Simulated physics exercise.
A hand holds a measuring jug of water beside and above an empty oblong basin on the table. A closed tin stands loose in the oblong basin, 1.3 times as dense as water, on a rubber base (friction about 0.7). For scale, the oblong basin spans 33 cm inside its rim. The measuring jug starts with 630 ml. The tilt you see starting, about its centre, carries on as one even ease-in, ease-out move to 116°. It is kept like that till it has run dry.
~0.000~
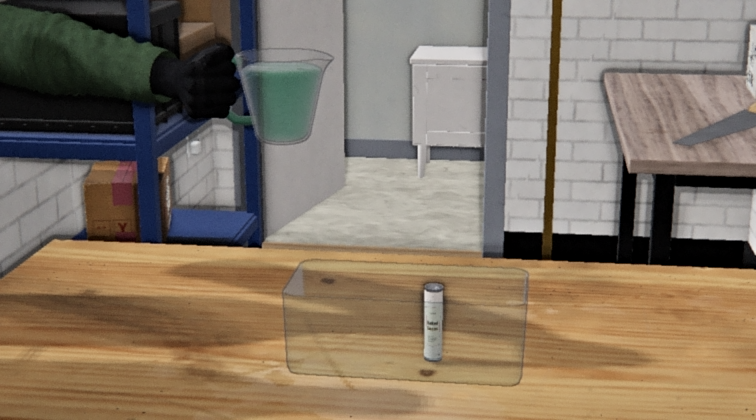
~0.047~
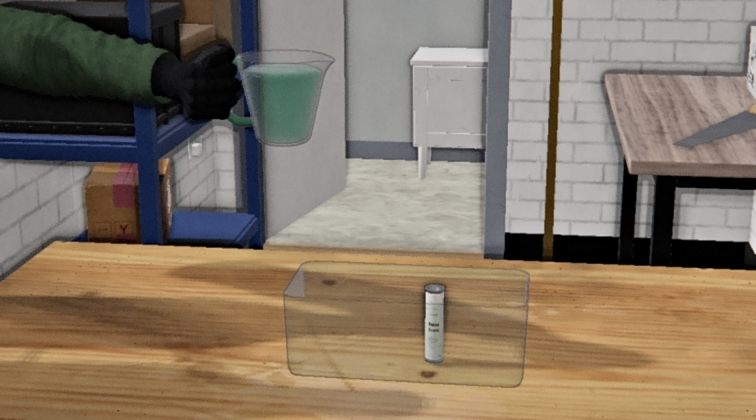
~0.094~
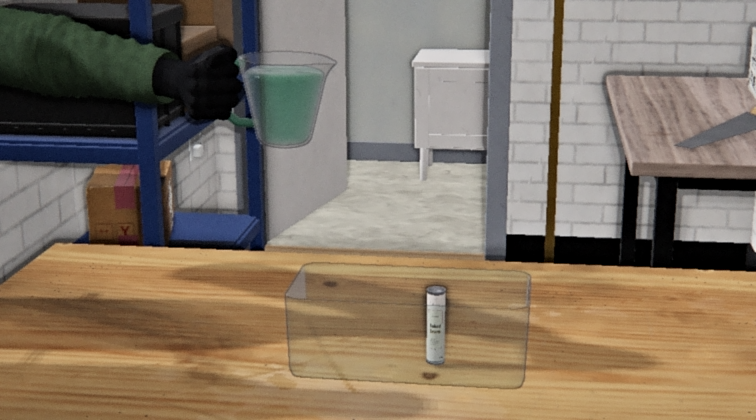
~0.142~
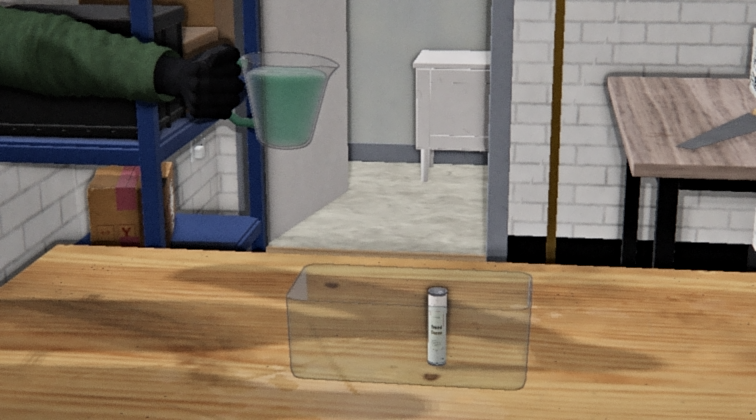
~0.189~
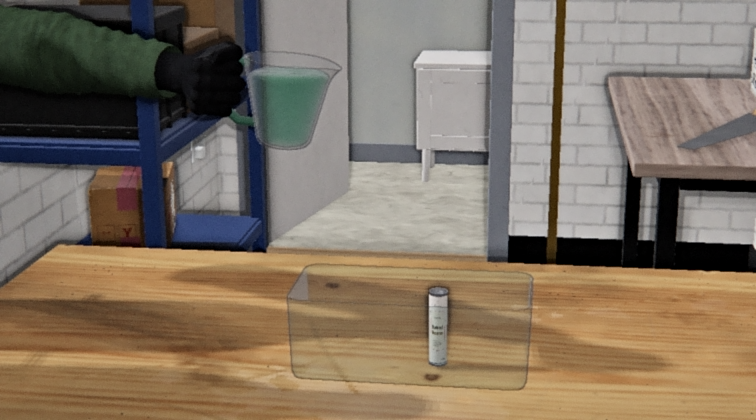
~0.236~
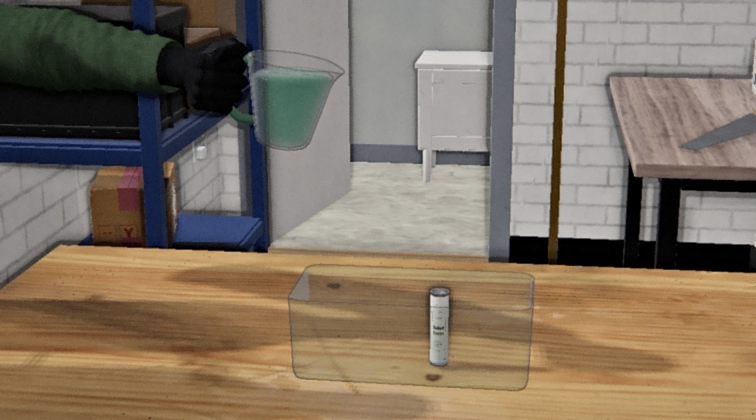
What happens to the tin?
The tin goes over.
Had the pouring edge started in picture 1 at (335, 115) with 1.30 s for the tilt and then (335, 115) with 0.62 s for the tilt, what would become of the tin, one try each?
First it remains upright; then it remains upright.
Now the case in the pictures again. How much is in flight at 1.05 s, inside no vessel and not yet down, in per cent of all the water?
About 28 per cent.
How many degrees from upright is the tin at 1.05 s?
It is at some 10°.
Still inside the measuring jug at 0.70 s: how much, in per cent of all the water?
Near 70 in a hundred.
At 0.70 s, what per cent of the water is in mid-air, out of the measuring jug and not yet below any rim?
Near 26 in a hundred.
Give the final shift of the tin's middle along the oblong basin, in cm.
Some 7.0 cm.
After 0.70 s the tilt is 66° and 70 per cent is still to pour; the tin stands where it began.
After 1.05 s the tilt is 106° and 9 per cent is still to pour; the tin leans 11°.
After 1.41 s the tilt is 116° and 0 per cent is still to pour; the tin lies on its side.
After 1.80 s the tilt is 116° and 0 per cent is still to pour; the tin lies on its side.
In the end the tin lies on its side.
